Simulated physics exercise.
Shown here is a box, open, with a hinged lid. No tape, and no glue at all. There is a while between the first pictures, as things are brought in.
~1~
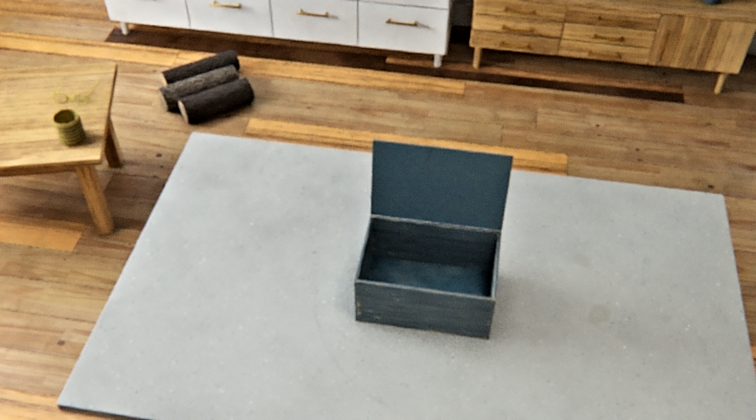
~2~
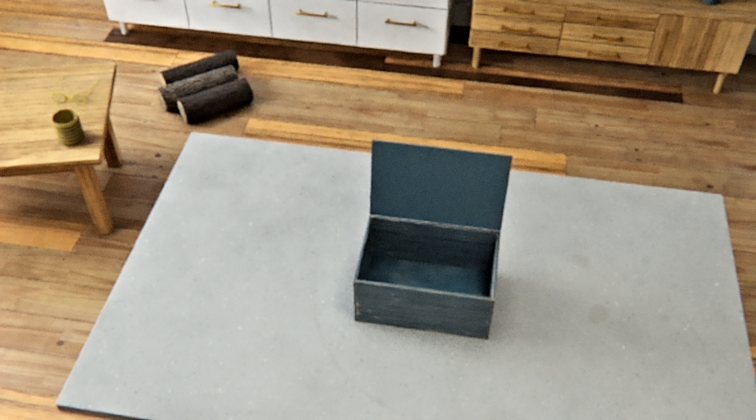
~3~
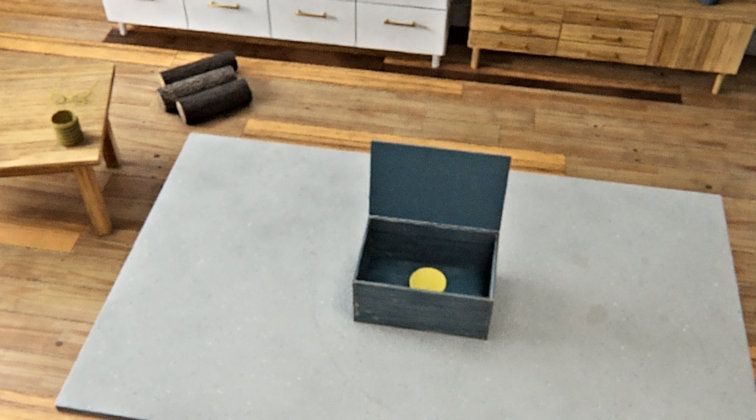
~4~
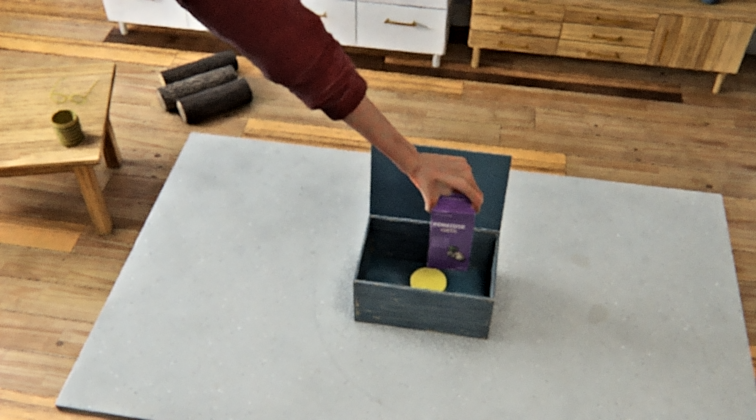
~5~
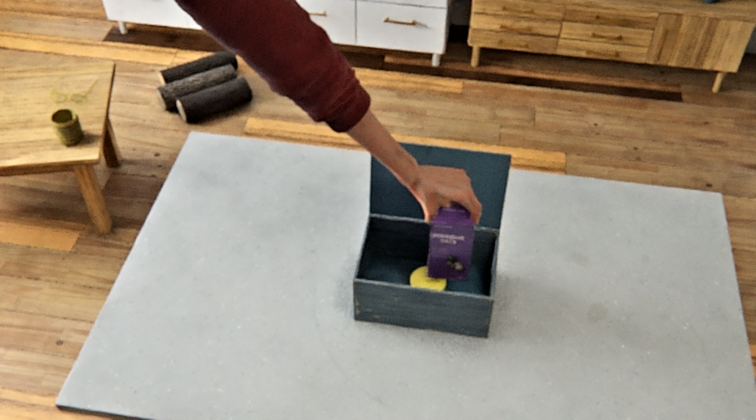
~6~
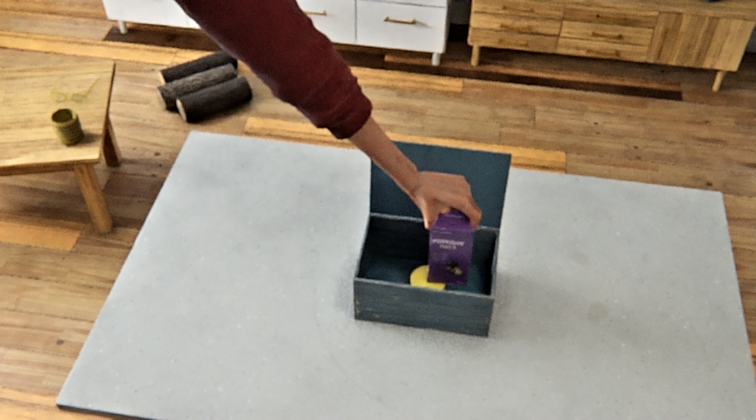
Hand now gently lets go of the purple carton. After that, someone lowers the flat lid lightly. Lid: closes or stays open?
My guess is the lid ends up unseated.
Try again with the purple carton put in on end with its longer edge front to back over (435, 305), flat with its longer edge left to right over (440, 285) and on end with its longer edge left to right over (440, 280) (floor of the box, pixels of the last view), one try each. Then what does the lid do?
First, it stays ajar; second, it closes; third, it stays ajar.
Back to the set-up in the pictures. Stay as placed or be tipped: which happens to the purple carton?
Result: It leans over.
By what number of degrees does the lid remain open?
It stays some 70° above the rim.
Then, 0.40 s after the last picture, purple carton tipped 20° from how it was near (464, 249).
Then, 0.90 s after the last picture, lid starting down; purple carton tipped 44° from how it was near (476, 252).
Then, 1.20 s after the last picture, purple carton resting near (476, 252).
Then, 1.40 s after the last picture, lid 72° above the rim; purple carton tipped 44° from how it was near (476, 252).
At rest, lid 70° above the rim; tipped over in the box, purple carton; yellow tin in place. Seen from the same camera at the end, purple carton near (476, 252).
